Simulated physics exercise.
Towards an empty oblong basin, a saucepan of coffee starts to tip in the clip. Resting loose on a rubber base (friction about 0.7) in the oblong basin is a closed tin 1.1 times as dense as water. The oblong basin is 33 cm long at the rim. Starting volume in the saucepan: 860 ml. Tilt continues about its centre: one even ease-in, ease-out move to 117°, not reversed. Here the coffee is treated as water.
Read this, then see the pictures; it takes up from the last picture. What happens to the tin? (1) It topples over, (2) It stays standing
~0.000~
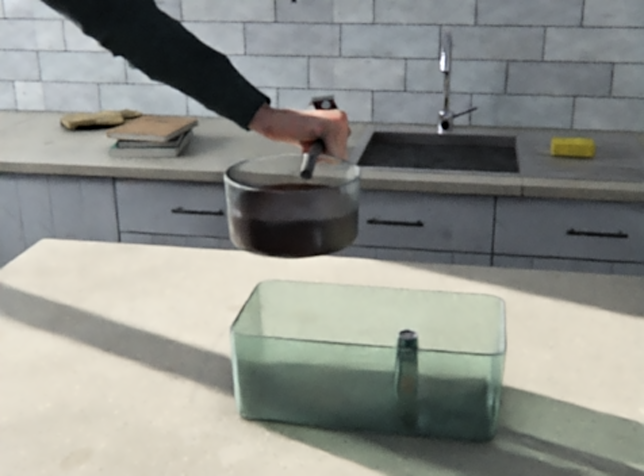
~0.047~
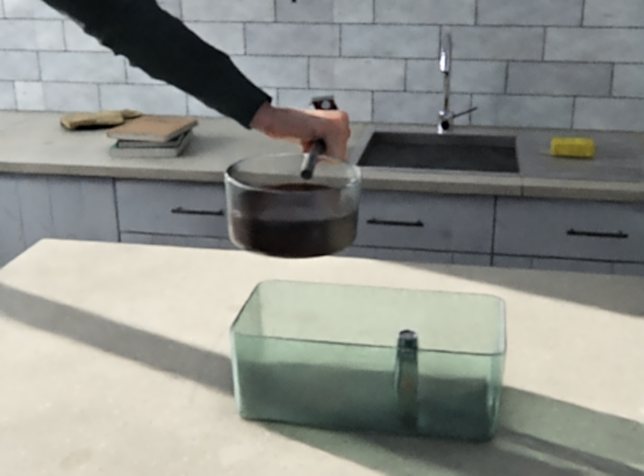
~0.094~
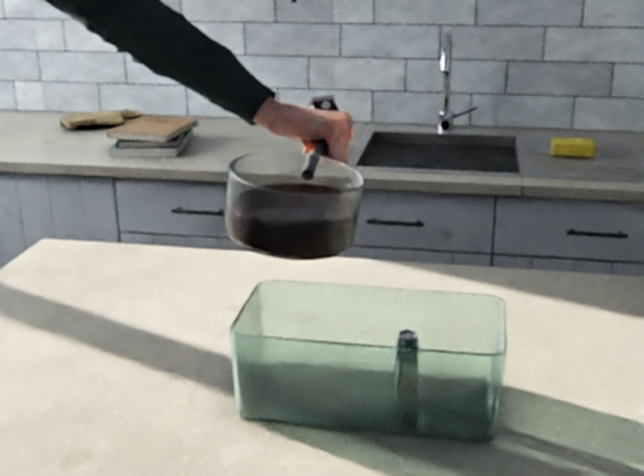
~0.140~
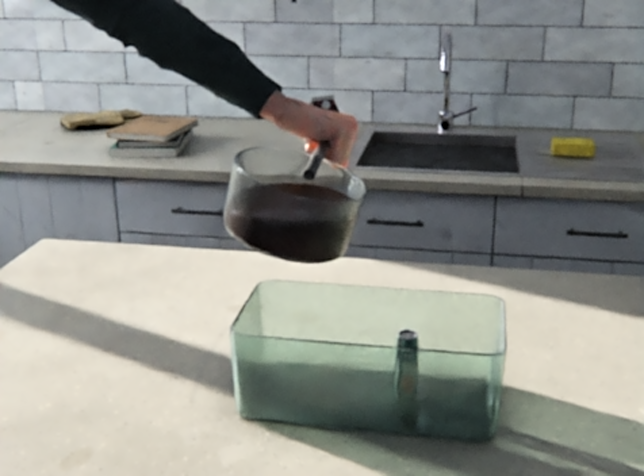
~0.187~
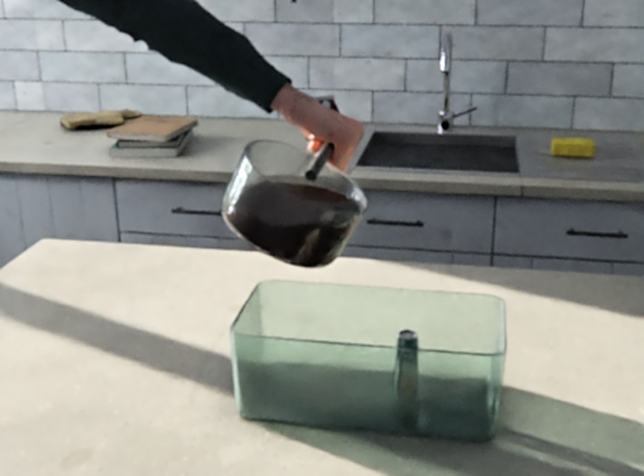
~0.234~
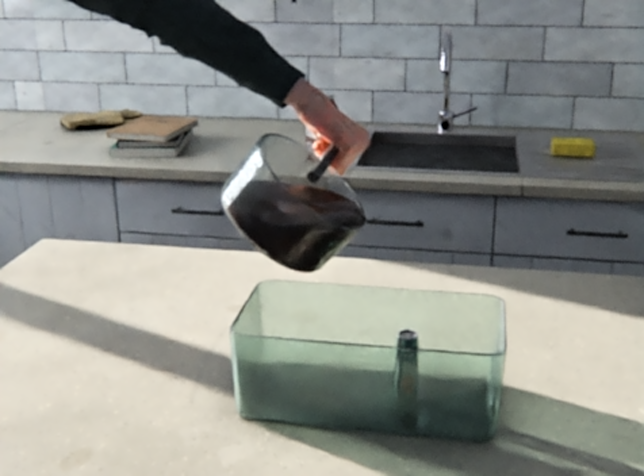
The answer is 1.
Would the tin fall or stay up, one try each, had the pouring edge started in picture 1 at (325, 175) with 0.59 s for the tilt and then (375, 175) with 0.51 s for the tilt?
First it remains upright; then it falls.
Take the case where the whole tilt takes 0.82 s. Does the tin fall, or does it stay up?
Outcome - the tin ends up overturned.
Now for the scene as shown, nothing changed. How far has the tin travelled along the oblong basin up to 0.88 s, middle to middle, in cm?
Near 3 cm.
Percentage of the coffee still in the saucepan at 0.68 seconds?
Close to 3 percent of the total.
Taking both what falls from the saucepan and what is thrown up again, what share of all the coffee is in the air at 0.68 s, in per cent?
Airborne fraction: Approx. 5 %.
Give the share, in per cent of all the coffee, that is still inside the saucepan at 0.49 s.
I reckon about 20 in a hundred is still held.
Then, 0.49 s in, the tilt is 109° and 19 per cent is still to pour; the tin stands where it began.
Then, 0.68 s in, the tilt is 117° and 3 per cent is still to pour; the tin leans 5°.
Then, 0.88 s in, the tilt is 117° and 0 per cent is still to pour; the tin leans 15°.
Then, 1.09 s in, the tilt is 117° and 0 per cent is still to pour; the tin lies on its side.
Finally, the tin lies on its side.
